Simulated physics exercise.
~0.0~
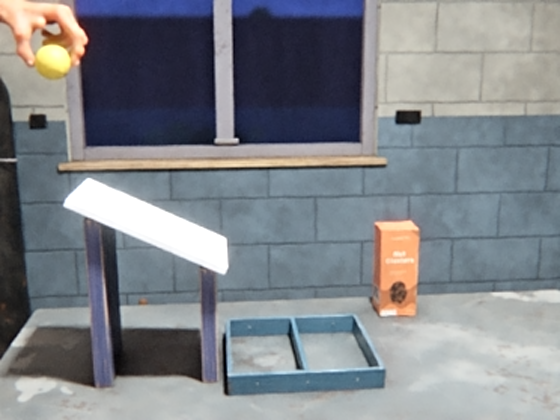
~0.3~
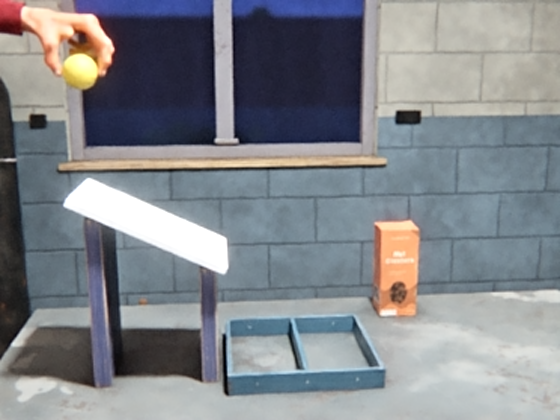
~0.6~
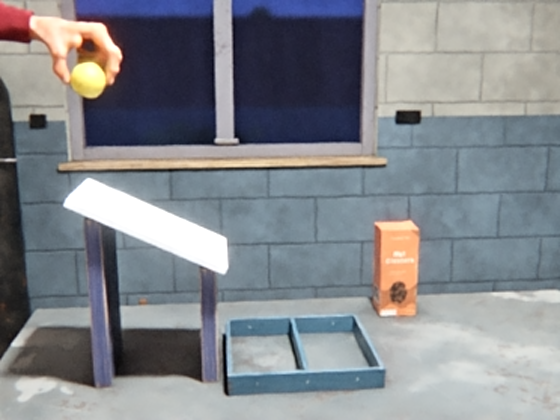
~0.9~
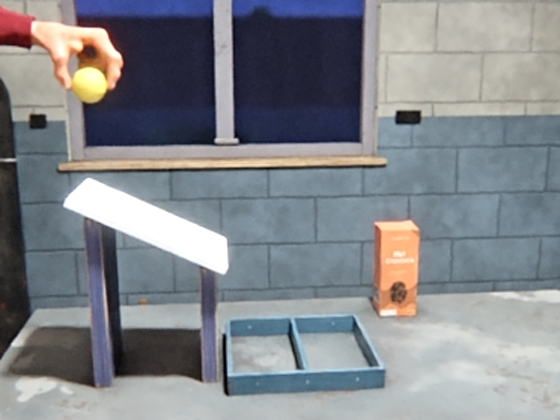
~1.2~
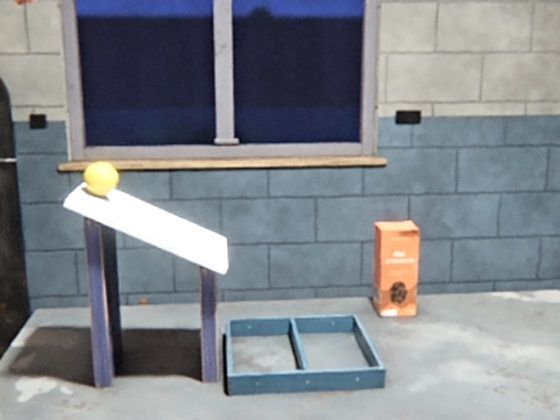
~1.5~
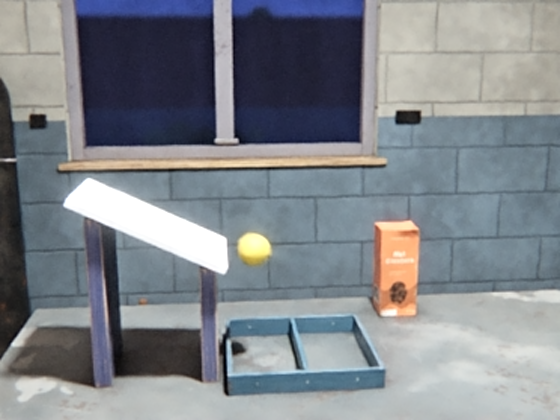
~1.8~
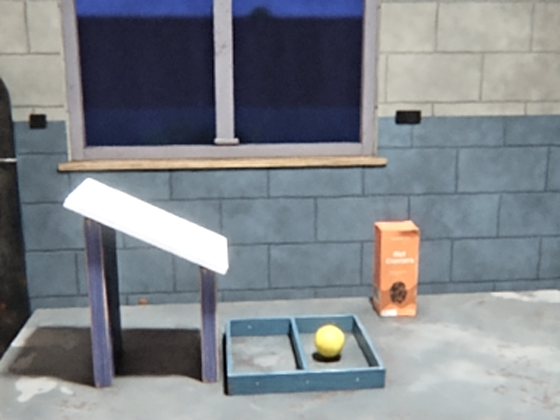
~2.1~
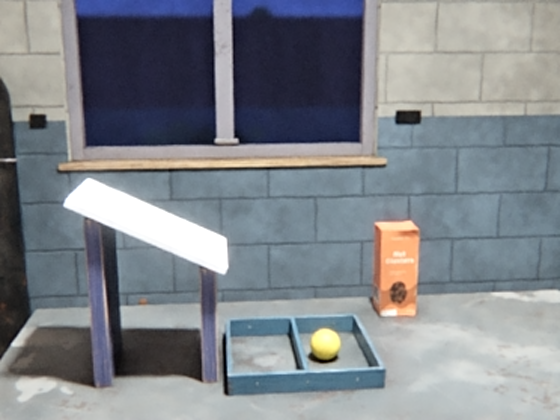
On a grey surface in front of a block wall with a dark window, a slanted white board stands beside a blue tray with two bays, and an orange carton sits to the right. A hand holding a yellow lemon moves in from the upper left and steadies above the high end of the board. The fingers let go, and the lemon lands near the top of the slope as the hand withdraws. It travels down the board and flies off the lower end to the right. The lemon drops into the farther bay and rests there, with the carton still in place.
